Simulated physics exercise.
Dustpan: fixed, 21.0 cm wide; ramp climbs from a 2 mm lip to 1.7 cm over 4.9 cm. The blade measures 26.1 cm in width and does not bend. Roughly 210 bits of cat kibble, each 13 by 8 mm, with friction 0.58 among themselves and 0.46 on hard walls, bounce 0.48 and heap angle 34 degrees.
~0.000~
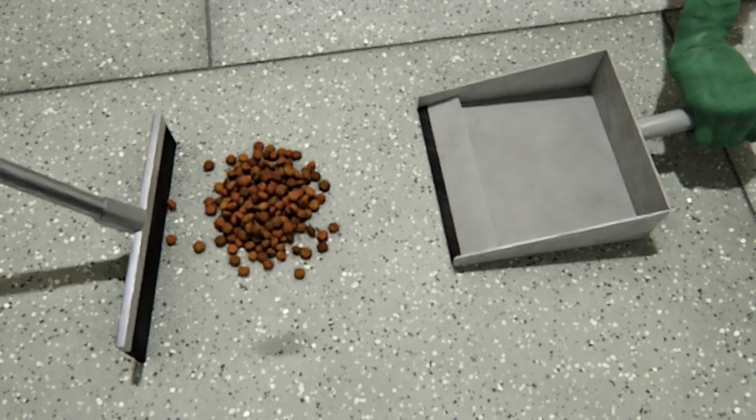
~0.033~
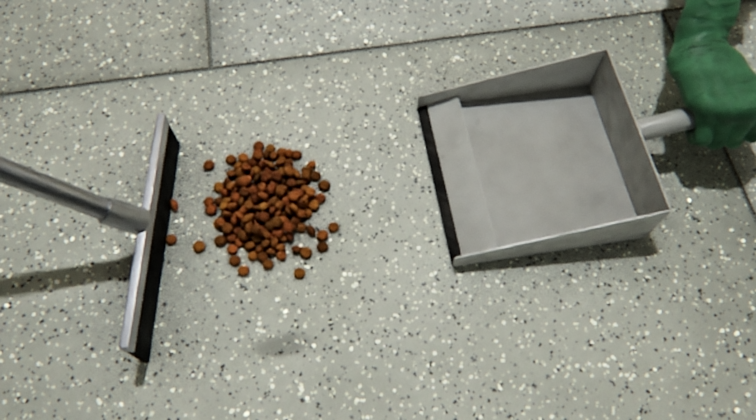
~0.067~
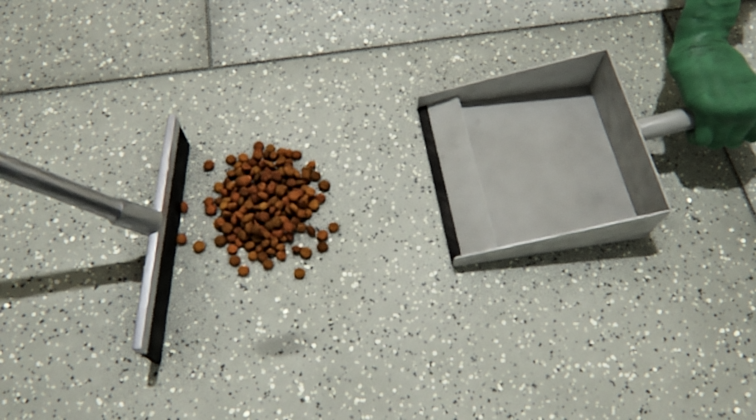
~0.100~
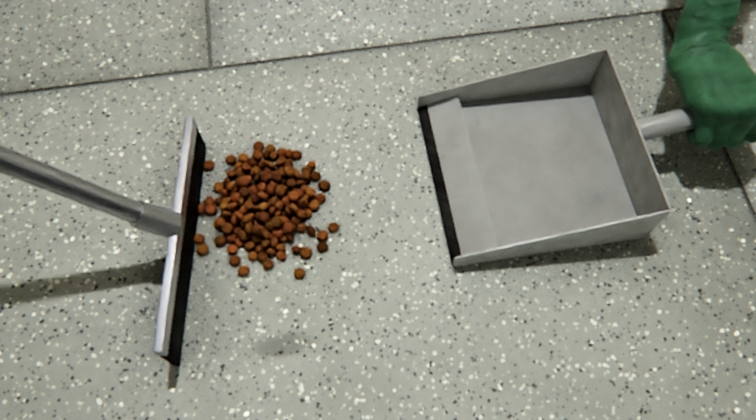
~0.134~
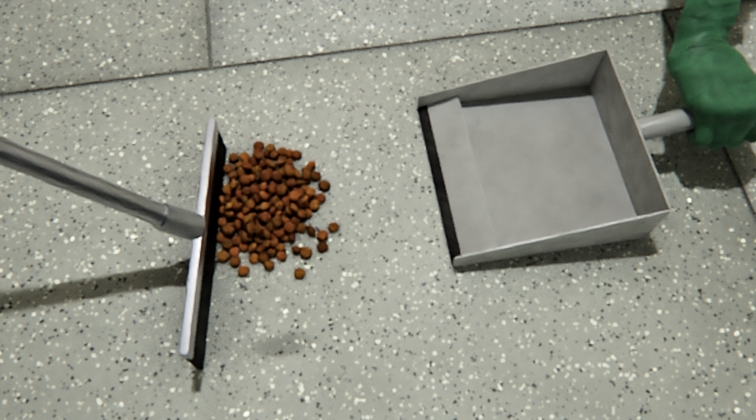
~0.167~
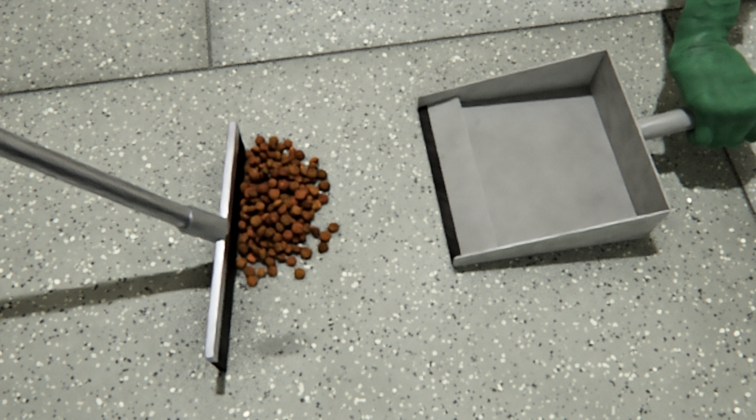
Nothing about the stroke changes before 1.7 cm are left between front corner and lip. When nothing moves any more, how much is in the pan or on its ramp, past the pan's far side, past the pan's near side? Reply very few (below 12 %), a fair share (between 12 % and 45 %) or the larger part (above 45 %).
In the pan or on its ramp - a fair share; past the pan's far side - very few; past the pan's near side - a fair share.
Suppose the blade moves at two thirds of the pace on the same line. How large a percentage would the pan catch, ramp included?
Roughly 35 in a hundred.
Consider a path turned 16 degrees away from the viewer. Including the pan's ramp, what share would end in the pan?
It comes to roughly 40 in a hundred.
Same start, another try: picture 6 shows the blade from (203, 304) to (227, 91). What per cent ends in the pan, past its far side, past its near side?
Split: Pan = 15, far = 15, near = 5.
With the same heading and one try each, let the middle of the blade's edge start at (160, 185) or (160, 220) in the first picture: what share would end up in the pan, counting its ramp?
First try about 30 per cent, second about 35 per cent.
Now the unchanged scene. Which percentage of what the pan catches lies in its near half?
Estimate: Close to 80 %.
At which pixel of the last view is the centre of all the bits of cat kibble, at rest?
Roughly pixel (444, 218).
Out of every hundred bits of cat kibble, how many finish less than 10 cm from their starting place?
Roughly 10 in a hundred.
After 0.32 s, middle of the blade 13 cm from the lip; 0 % over the lip, far side 0 %, near side 5 %.
After 0.42 s, middle of the blade 6 cm from the lip; 5 % over the lip, far side 0 %, near side 15 %.
After 0.65 s, middle of the blade 4 cm from the lip; 40 % over the lip, far side 0 %, near side 20 %.
In the end, at 1.1 s, pan 40 %, far side 0 %, near side 20 %, in front of the lip or behind the blade 40 %.
